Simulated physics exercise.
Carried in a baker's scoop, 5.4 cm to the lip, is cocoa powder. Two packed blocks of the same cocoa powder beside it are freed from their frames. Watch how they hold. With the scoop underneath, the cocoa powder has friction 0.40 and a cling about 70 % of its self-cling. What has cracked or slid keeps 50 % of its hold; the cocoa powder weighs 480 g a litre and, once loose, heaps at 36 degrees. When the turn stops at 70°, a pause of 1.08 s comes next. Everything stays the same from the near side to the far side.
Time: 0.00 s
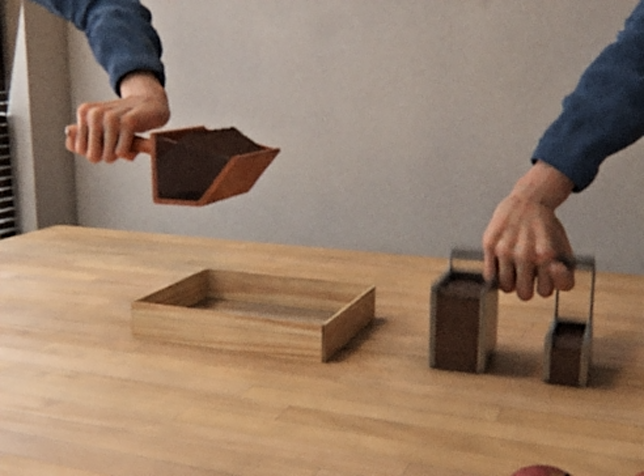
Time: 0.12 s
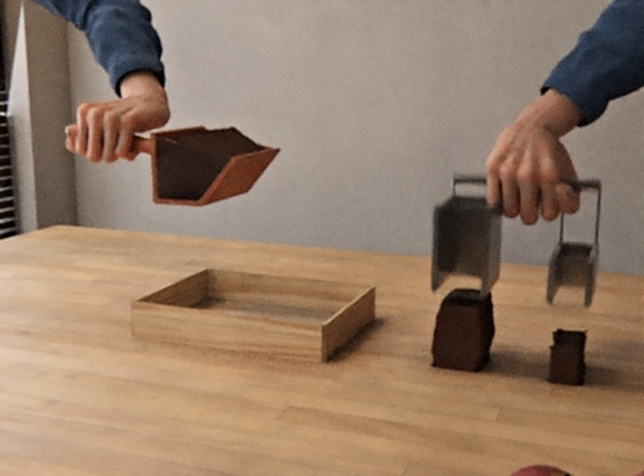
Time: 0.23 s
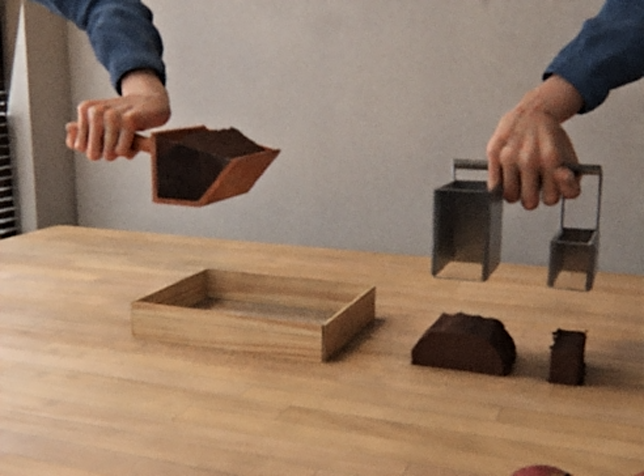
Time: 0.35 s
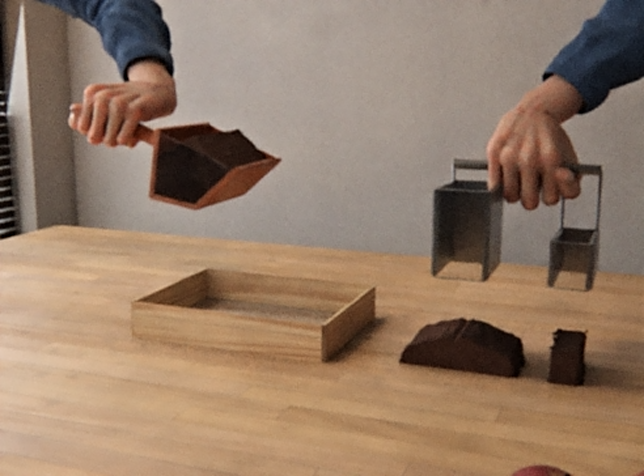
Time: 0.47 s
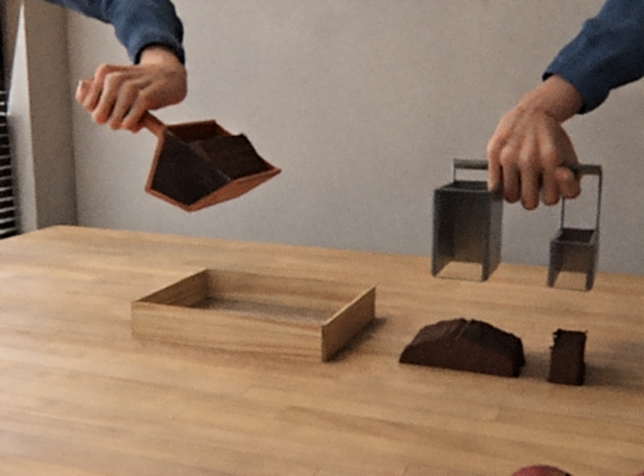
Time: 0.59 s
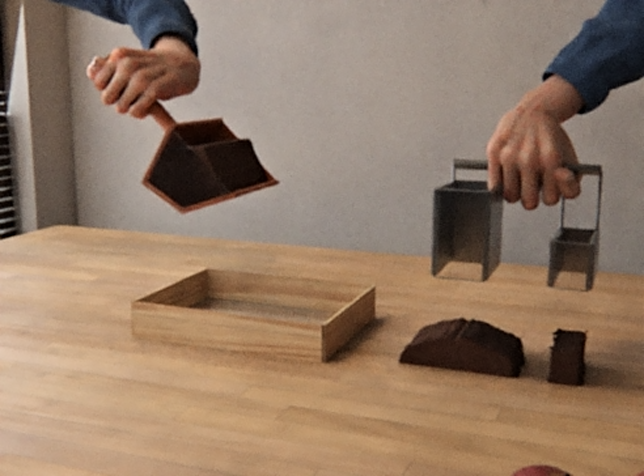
A hand on the right lifts two joined metal moulds off two dark brown blocks of powder on a wooden table; the larger block slumps into a low mound while the smaller stays upright. Then the left hand gradually tilts a scoop of dark powder above an empty wooden tray.
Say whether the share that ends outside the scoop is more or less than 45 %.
I would say more.
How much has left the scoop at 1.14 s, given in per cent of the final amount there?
Looks like roughly 50 %, give or take.
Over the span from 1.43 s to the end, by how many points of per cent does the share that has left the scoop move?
The shift from then on comes to some 6 in a hundred.
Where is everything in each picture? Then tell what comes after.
Lip at (232, 158), tilt 0 degrees; highest point of the cocoa powder at (185, 135); test blocks 8.4 cm, 4.0 cm high (left to right), in the first picture.
Lip at (232, 158), tilt 0 degrees; highest point of the cocoa powder at (185, 135); test blocks 7.6 cm, 4.0 cm high (left to right), in the second picture.
Lip at (232, 159), tilt 1 degrees; highest point of the cocoa powder at (186, 135); test blocks 4.5 cm, 3.9 cm high (left to right), in the third picture.
Lip at (234, 168), tilt 9 degrees; highest point of the cocoa powder at (192, 138); test blocks 4.0 cm, 3.9 cm high (left to right), in the fourth picture.
Lip at (234, 181), tilt 20 degrees; highest point of the cocoa powder at (194, 142); test blocks 4.0 cm, 3.9 cm high (left to right), in the fifth picture.
Lip at (232, 193), tilt 31 degrees; highest point of the cocoa powder at (202, 147); test blocks 4.0 cm, 3.9 cm high (left to right), in the sixth picture.
By 0.84 s, the scoop is at 55 degrees and 0 % has left it.
By 1.14 s, the scoop is at 70 degrees and 30 % has left it.
By 1.43 s, the scoop is at 70 degrees and 50 % has left it.
By 1.73 s, the scoop is at 70 degrees and 55 % has left it.
By 2.05 s, at the end, the scoop is at 70 degrees and 55 % has left it.
